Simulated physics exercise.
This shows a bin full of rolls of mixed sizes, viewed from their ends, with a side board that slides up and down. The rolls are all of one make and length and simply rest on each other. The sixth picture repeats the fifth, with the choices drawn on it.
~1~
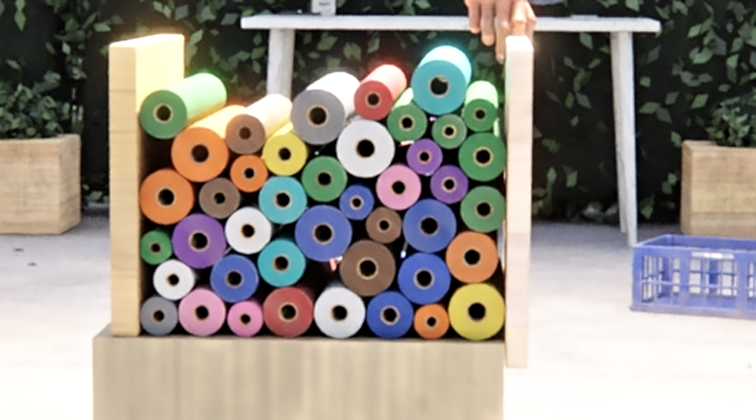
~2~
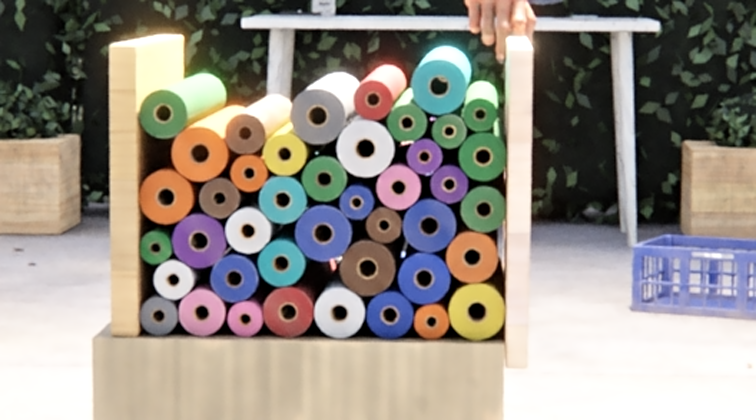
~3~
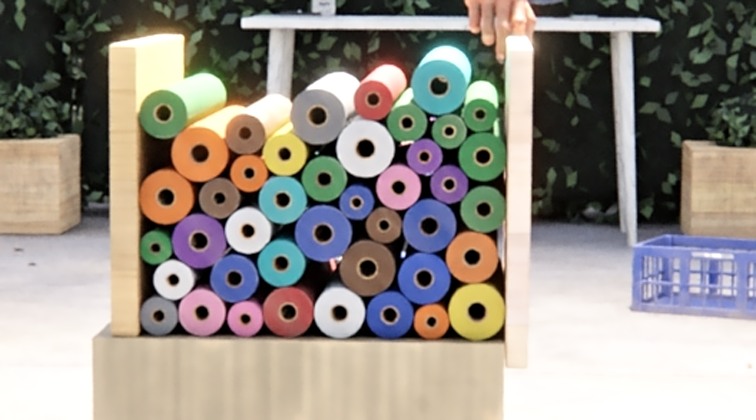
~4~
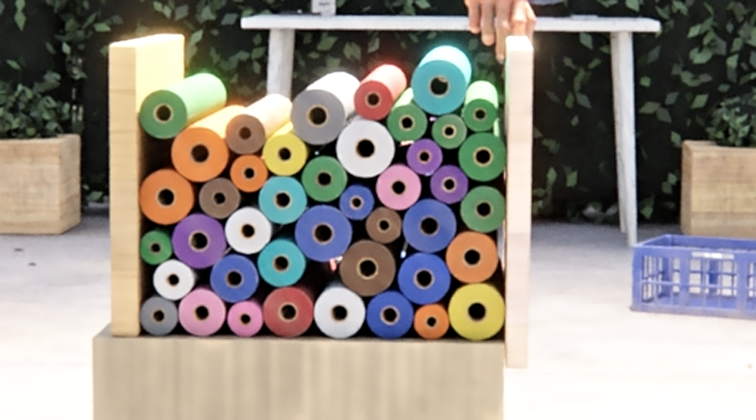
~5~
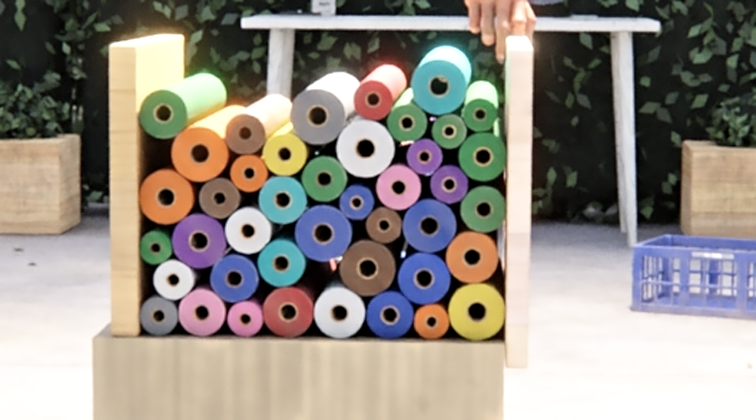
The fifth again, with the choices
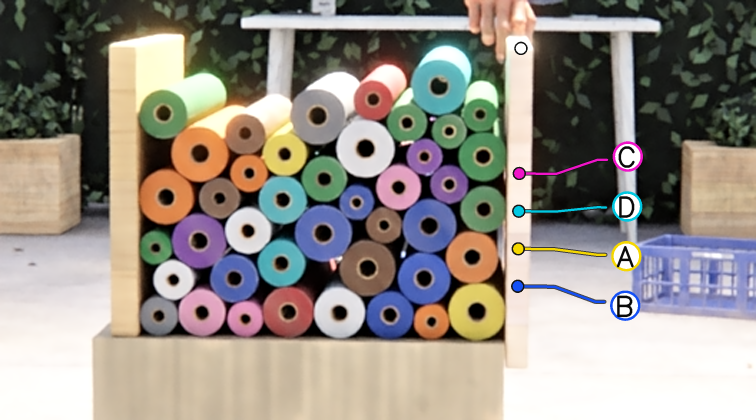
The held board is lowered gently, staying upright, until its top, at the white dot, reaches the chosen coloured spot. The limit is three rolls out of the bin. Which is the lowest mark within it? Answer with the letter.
Slide it to C.
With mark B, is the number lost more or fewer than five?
At B, more than five.
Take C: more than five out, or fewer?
Fewer than five.
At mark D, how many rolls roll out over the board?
With D, four.
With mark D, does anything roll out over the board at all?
Yes, at D.
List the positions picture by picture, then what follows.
The first picture shows a blue roll (357, 203); a brown roll (219, 198); a white roll (365, 148).
The second picture shows a white roll (365, 148); a brown roll (245, 133).
The third picture shows a red roll (373, 99); side board (516, 189).
The fourth picture shows a blue roll (390, 315).
The fifth picture shows a brown roll (367, 268); a blue roll (323, 233); a blue roll (357, 203).
On the marked copy, A at (518, 249); B at (518, 287); C at (519, 174); D at (519, 211); the white dot at (521, 49).
Taking C. A third of the way, top of the board (508, 112).
Two thirds of the way, top of the board (507, 173).
When it is over, top of the board (507, 173), none out over the board.
As for the rest, A more than three out over the board; B more than three out over the board; D four out over the board.
